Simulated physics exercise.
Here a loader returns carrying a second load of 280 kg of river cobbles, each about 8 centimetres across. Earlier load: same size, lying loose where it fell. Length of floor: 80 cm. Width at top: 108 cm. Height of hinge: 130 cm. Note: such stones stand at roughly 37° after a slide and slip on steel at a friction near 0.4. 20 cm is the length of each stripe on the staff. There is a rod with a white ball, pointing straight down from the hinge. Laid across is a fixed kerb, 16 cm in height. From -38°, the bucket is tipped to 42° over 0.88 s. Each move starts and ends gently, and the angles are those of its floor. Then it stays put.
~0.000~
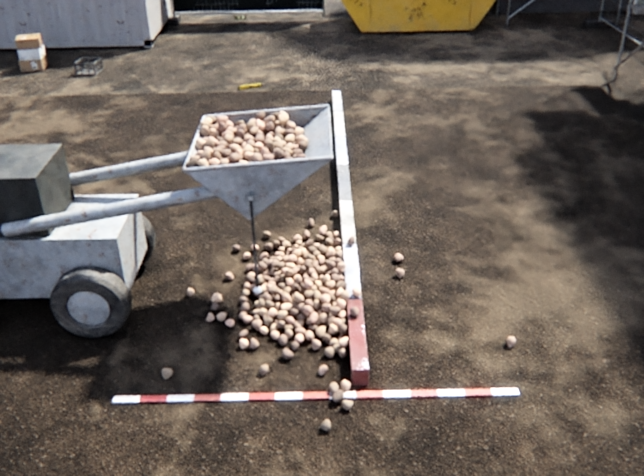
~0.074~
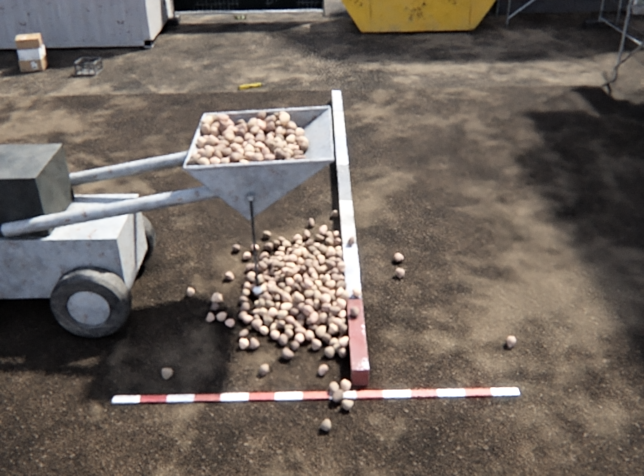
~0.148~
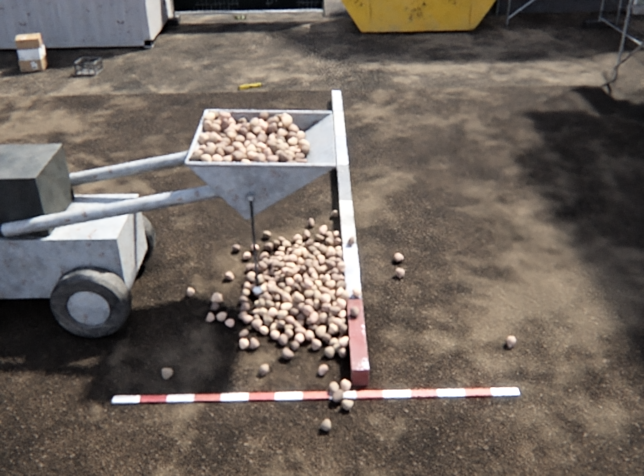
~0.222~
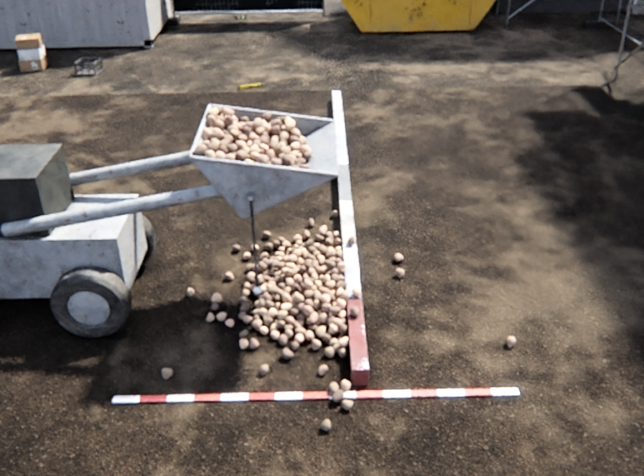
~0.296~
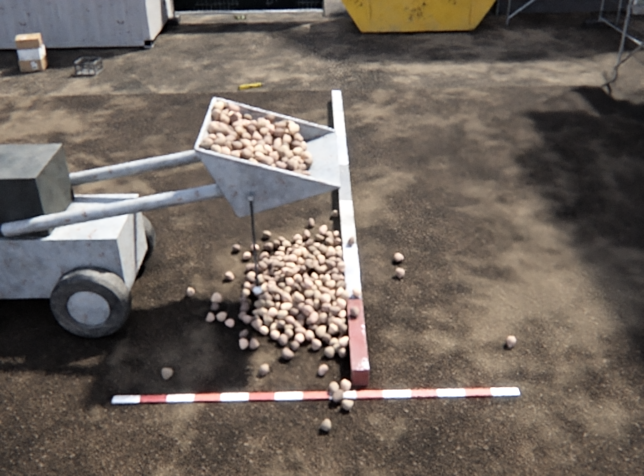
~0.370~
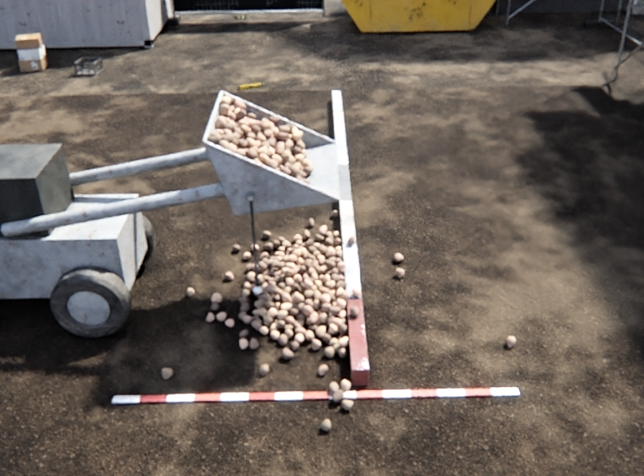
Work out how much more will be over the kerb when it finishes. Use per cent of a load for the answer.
Around 63 out of 100.
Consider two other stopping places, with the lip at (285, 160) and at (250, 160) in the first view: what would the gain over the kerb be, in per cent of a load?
I'd say close to 15 per cent for one and close to 5 per cent for the other, in that order.
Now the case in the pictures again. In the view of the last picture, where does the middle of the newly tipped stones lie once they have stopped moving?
I'd point to about (378, 287).
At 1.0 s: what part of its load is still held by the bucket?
It keeps some 65 percent of its load.
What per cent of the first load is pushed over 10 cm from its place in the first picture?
Roughly 0 percent.
After 0.7 s the floor is at 30°; in per cent of one load, 100 in the bucket, 99 on this side of the kerb, 1 over the kerb; the foremost stones are at (381, 285).
After 1.0 s the floor is at 42°; in per cent of one load, 66 in the bucket, 133 on this side of the kerb, 1 over the kerb; the foremost stones are at (383, 273).
After 1.3 s the floor is at 42°; in per cent of one load, 6 in the bucket, 158 on this side of the kerb, 35 over the kerb; the foremost stones are at (432, 295).
After 3.9 s the floor is at 42°; in per cent of one load, 0 in the bucket, 136 on this side of the kerb, 64 over the kerb; the foremost stones are at (578, 289). Net gain over the kerb, 63.
